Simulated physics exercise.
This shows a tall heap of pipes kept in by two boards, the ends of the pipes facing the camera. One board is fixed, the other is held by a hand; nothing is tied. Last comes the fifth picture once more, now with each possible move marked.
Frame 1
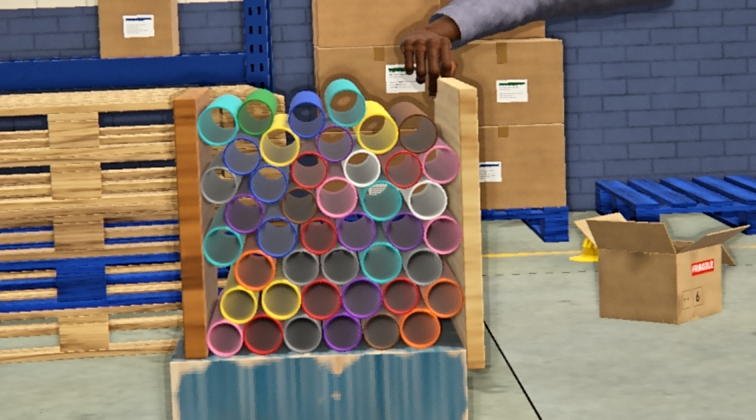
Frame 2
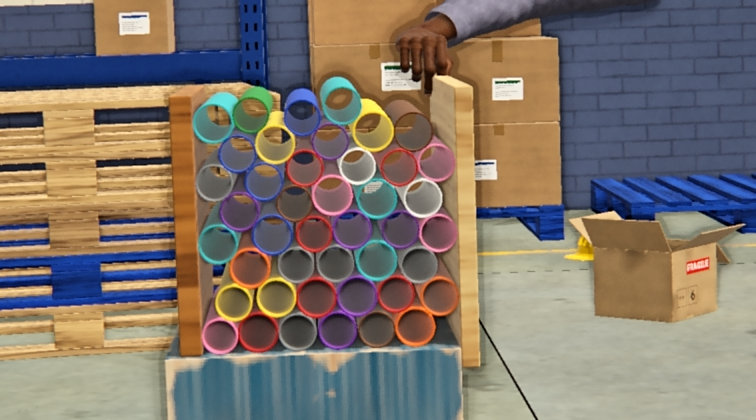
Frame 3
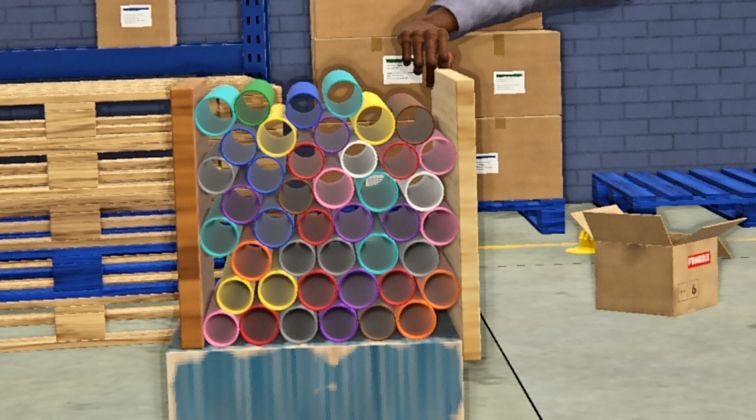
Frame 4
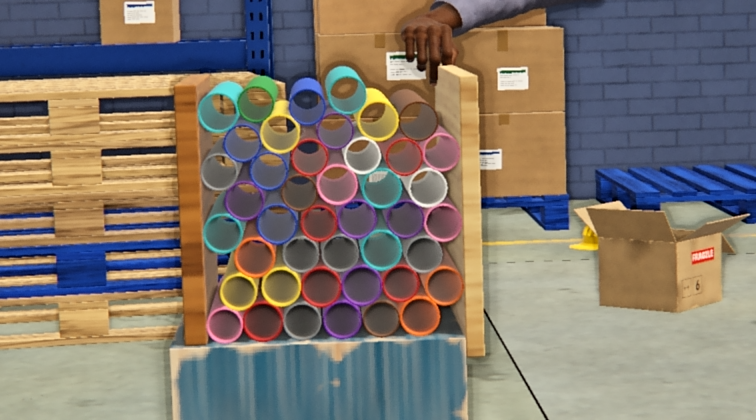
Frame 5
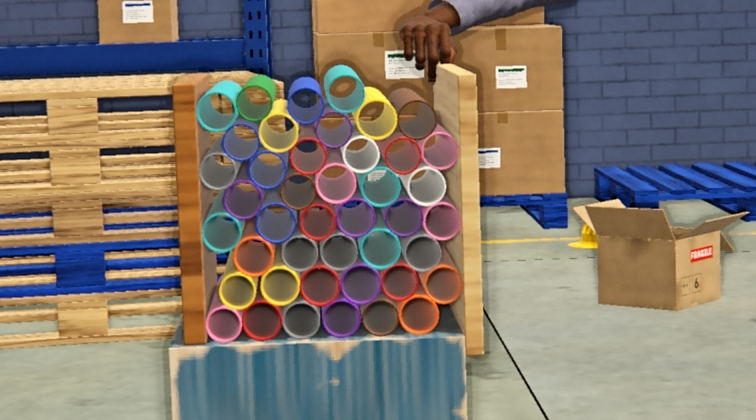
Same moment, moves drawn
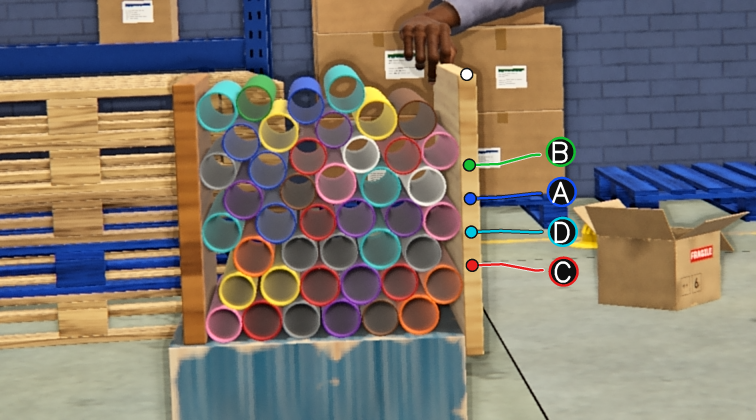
Coloured pipes sitting stacked between two wooden boards, barely moving beyond slight shifts in view, while a hand rests on the right board.
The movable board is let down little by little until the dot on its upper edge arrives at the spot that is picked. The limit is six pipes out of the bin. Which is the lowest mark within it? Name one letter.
At most to D.
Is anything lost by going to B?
No.
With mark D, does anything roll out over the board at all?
Yes, at D.
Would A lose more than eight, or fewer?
Fewer than eight.
On the marked copy, A at (470, 199); B at (469, 165); C at (472, 265); D at (471, 232); the white dot at (467, 75).
With D. Early on, top of the board (459, 144).
Further on, top of the board (461, 222).
At the end, top of the board (462, 232), two out over the board.
As for the rest, A two out over the board; B none out over the board; C seven out over the board.
